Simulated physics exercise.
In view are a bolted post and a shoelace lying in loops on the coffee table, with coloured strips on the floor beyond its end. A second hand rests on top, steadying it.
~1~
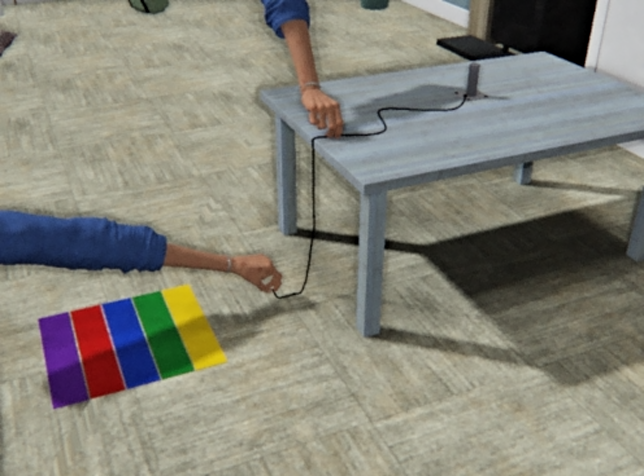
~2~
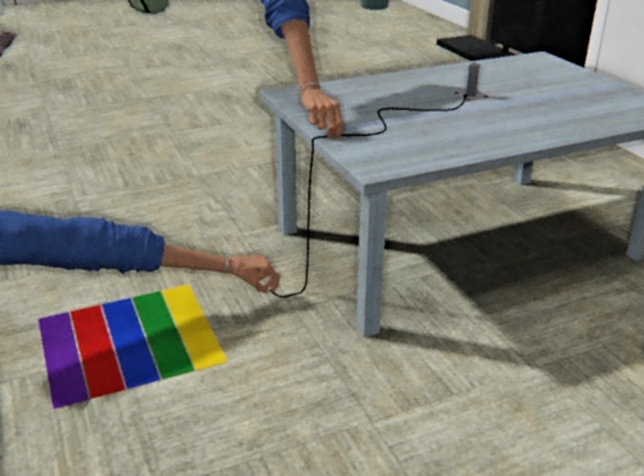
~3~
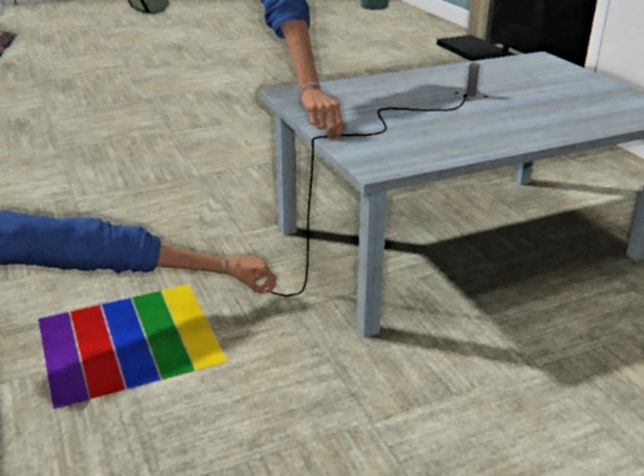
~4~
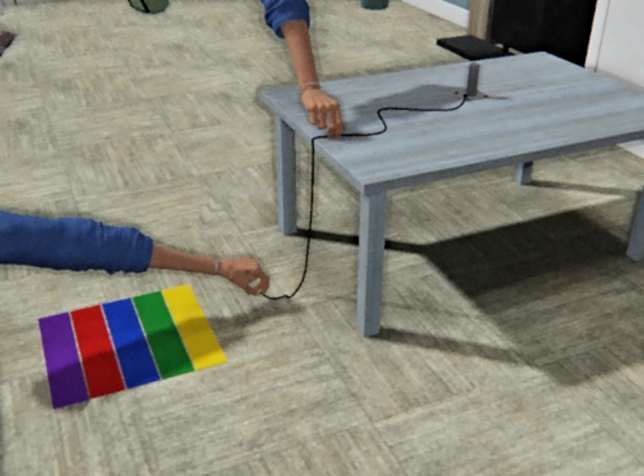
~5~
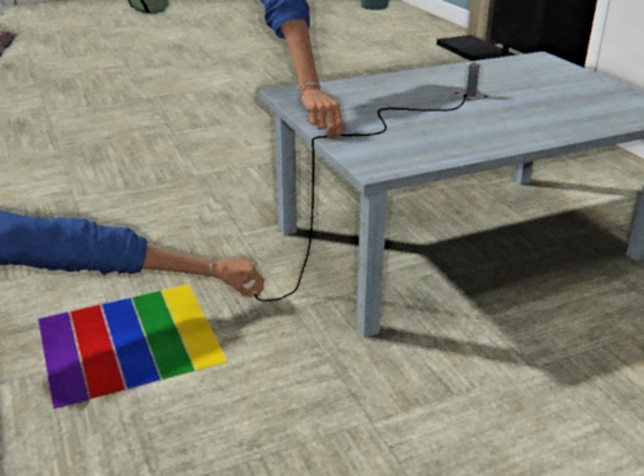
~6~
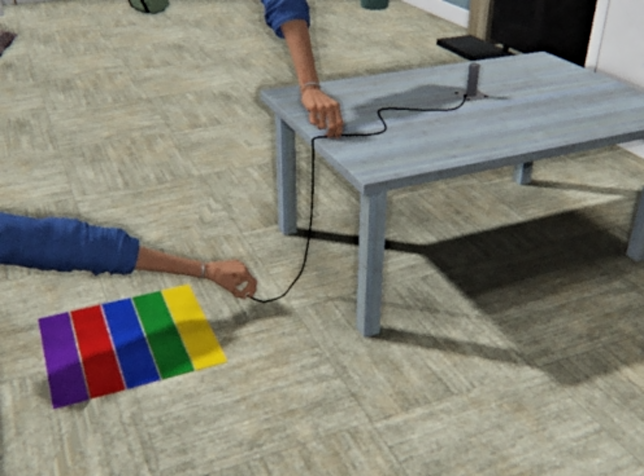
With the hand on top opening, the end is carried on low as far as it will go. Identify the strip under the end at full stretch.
Strip: Red.
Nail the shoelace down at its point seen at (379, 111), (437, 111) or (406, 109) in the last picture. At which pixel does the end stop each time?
Approximately at (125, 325), at (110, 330) and at (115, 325), in that order.
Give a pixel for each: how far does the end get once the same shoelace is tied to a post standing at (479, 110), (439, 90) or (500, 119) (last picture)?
Close to (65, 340), (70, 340) and (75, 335) in that order.
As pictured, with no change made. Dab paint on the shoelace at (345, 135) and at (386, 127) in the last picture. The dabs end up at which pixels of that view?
First near (291, 154), second near (334, 129).
A little later, end near (153, 318); over green.
Next, end near (116, 327); over blue.
When it is tight, end near (94, 332); over red. It gets as far as the red strip.
